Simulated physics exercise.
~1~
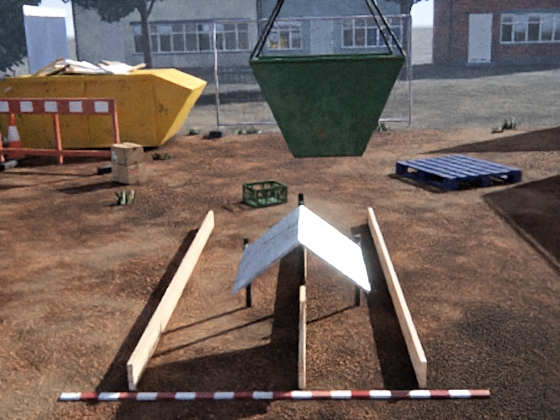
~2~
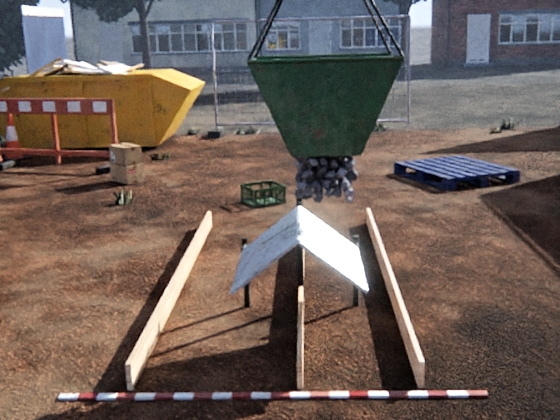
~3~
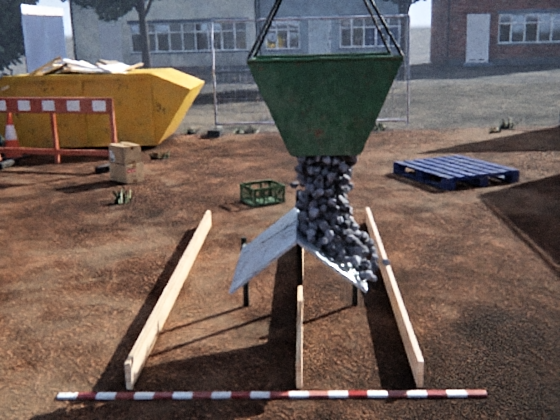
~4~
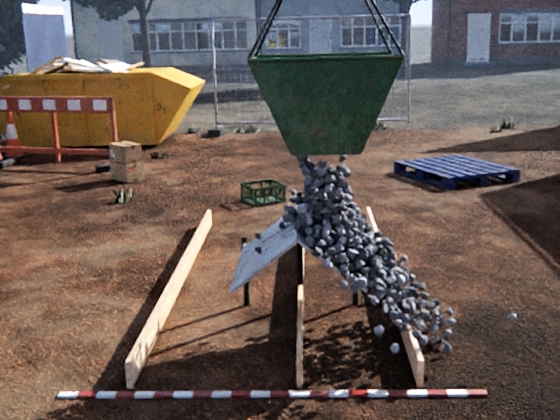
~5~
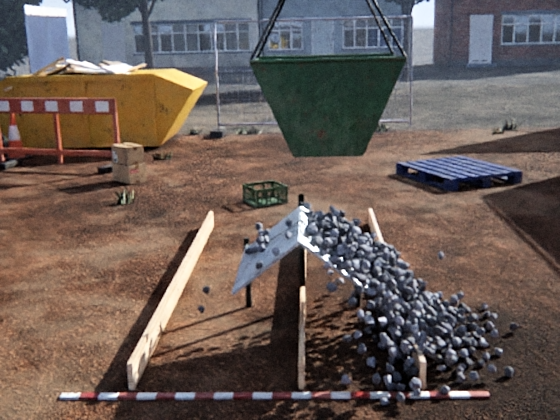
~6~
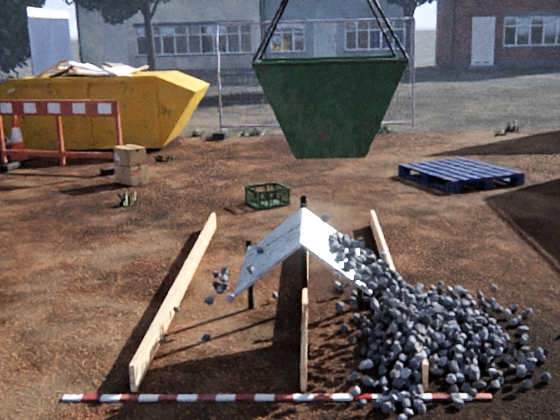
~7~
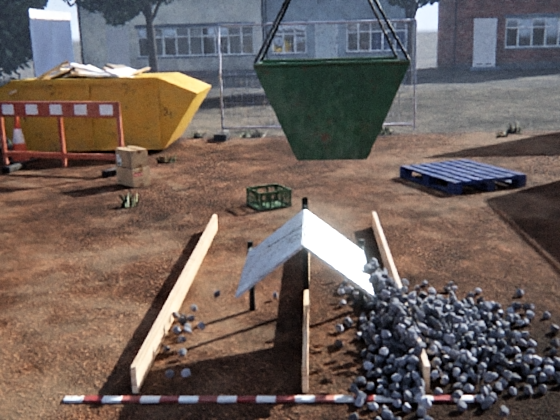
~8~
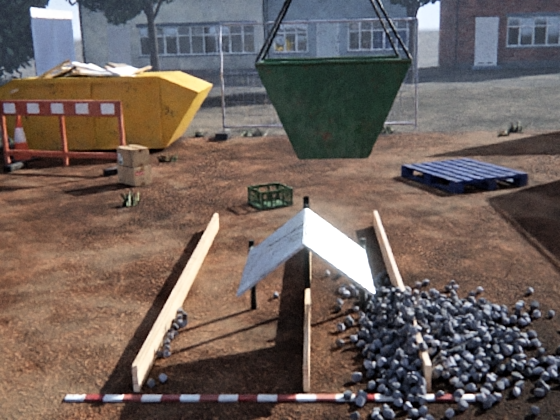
Grey stones dropped from the bottom of a hanging green skip onto a peaked metal sheet and poured mostly down its right side, spilling over the plank into a wide heap, while a few rolled left and settled by the left plank.
